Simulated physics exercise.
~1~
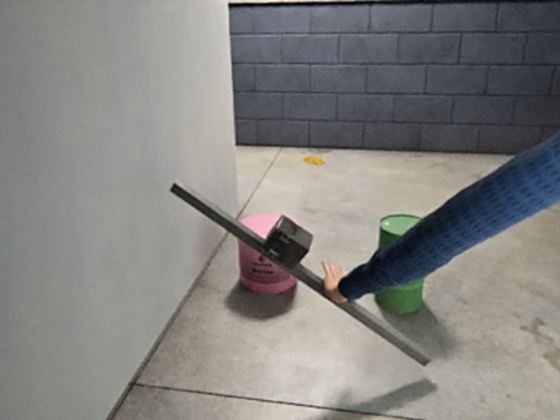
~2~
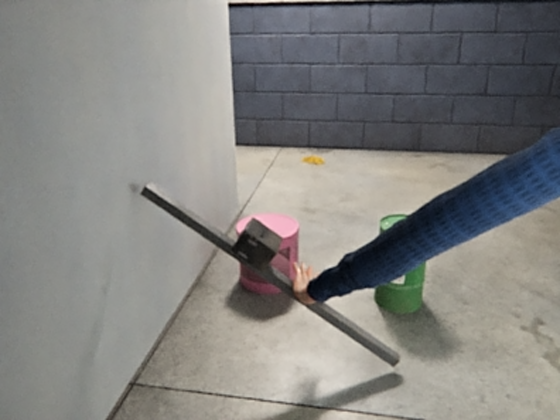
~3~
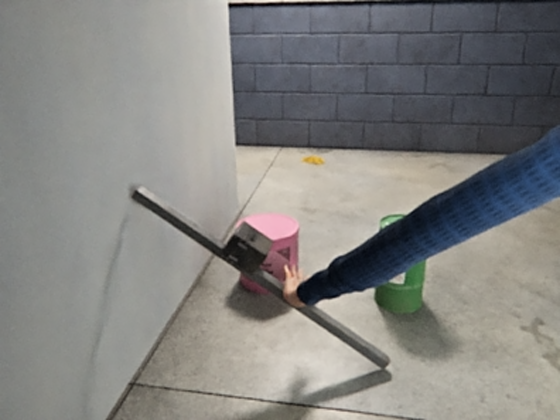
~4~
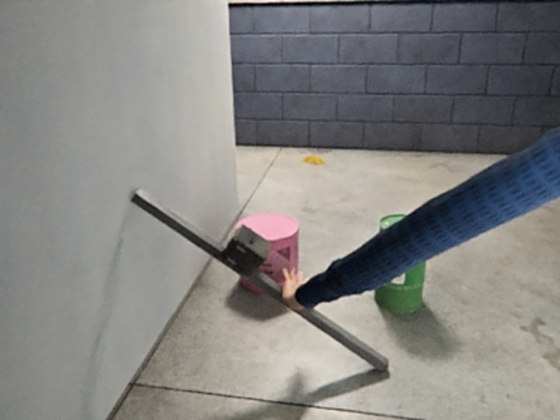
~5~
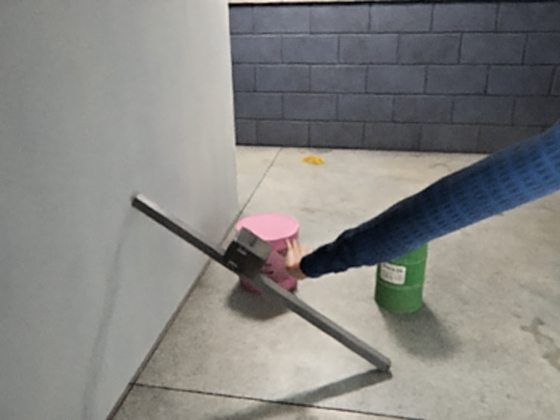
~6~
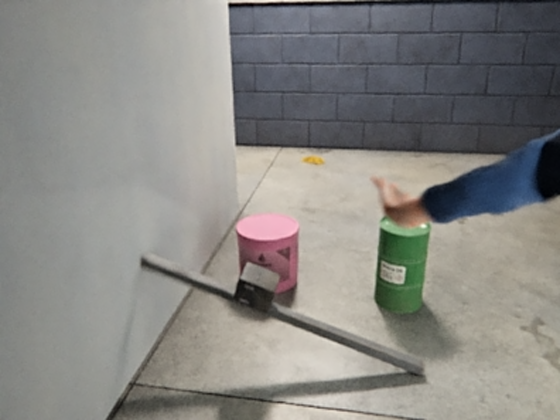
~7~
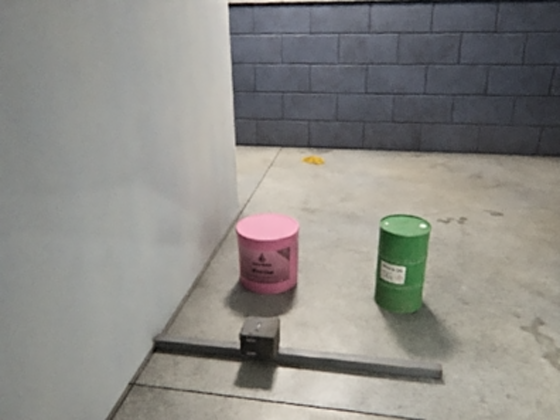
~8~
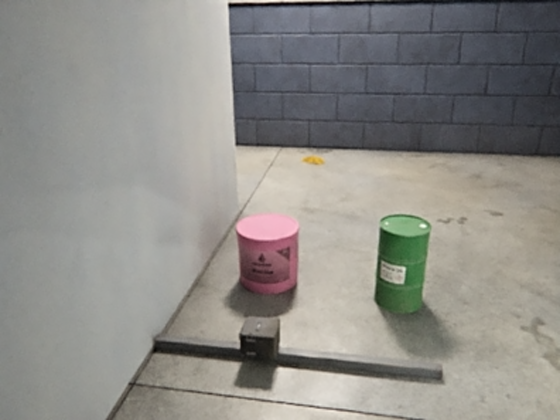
To begin with, an arm in a blue sleeve holds a long grey pole at a slant, a dark box-like case at its middle, near a bare wall with a pink pail and a green canister behind. The hand moves the pole left and down until its upper end leans against the wall. After a brief pause, the hand lets go and draws back to the right. The pole slides down, its top slipping along the wall and its foot moving right. It ends flat on the floor with the case, while the pail and canister stay standing.
